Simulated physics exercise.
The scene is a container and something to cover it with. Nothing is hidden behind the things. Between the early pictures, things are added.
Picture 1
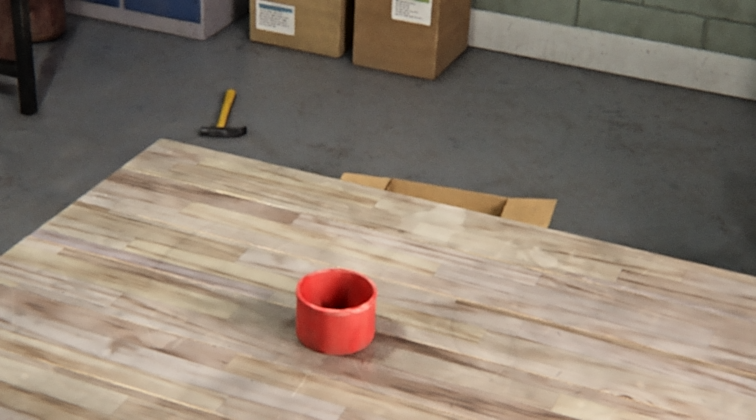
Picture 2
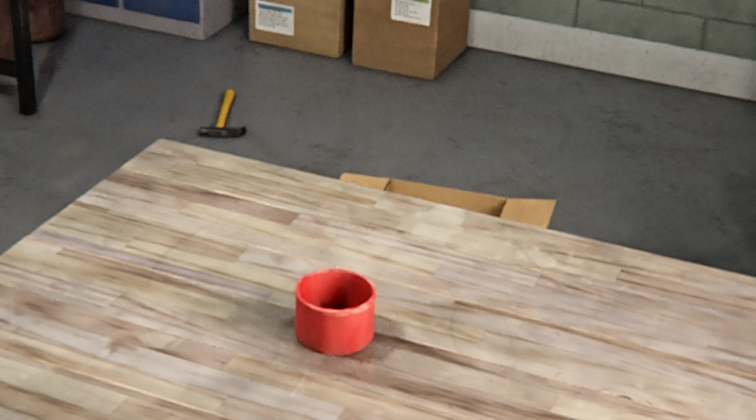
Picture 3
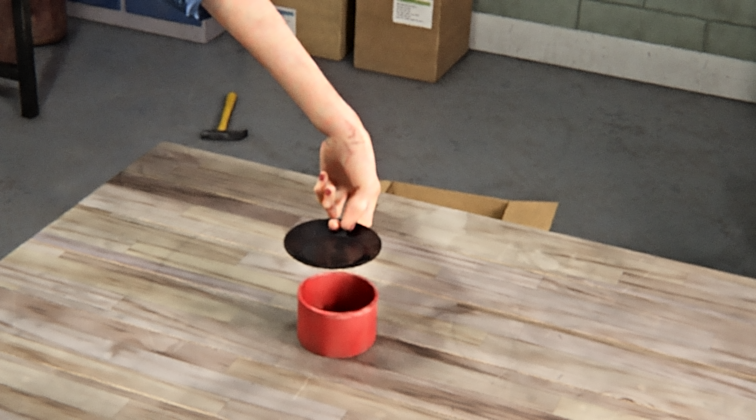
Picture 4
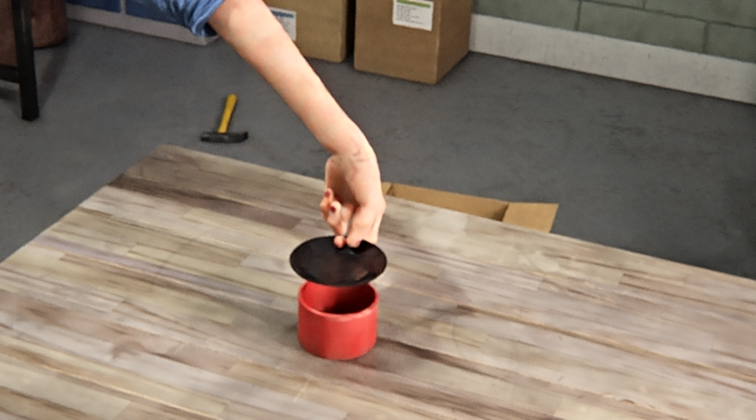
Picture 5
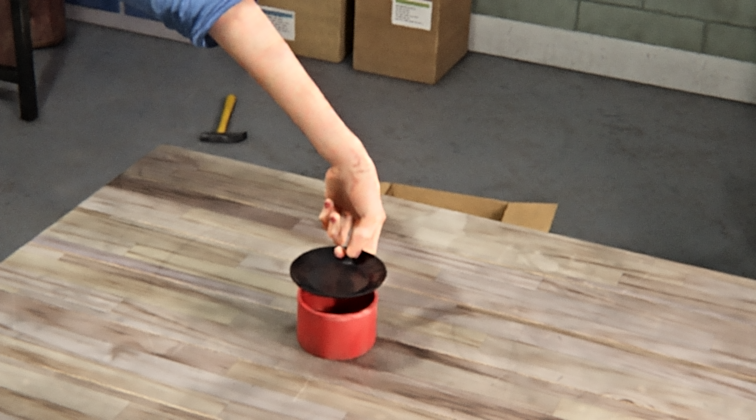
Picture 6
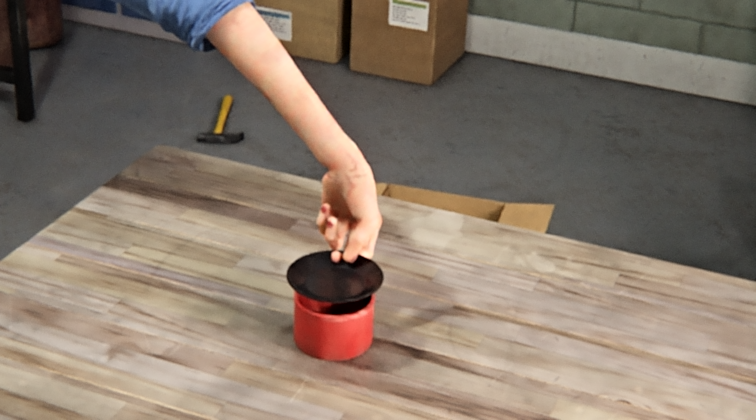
A bare arm in a rolled blue sleeve reaches in from the upper left over a pale wooden table, seen from above at an angle in a workshop-like room. An open red container stands near the centre, with a hammer and cardboard boxes on the grey floor behind. The container first stands alone, then the hand appears holding a flat black disc above it and lowers it slightly.
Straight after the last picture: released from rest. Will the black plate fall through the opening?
No.
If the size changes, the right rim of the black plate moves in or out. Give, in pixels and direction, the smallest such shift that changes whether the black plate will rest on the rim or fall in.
The switch comes after a shift of some 12 pixels left.
Then, 0.10 s on from there, black plate moving near (335, 290).
Then, 0.26 s on from there, black plate sitting on the rim near (335, 289).
In the end, the black plate covers the opening, near (335, 289).
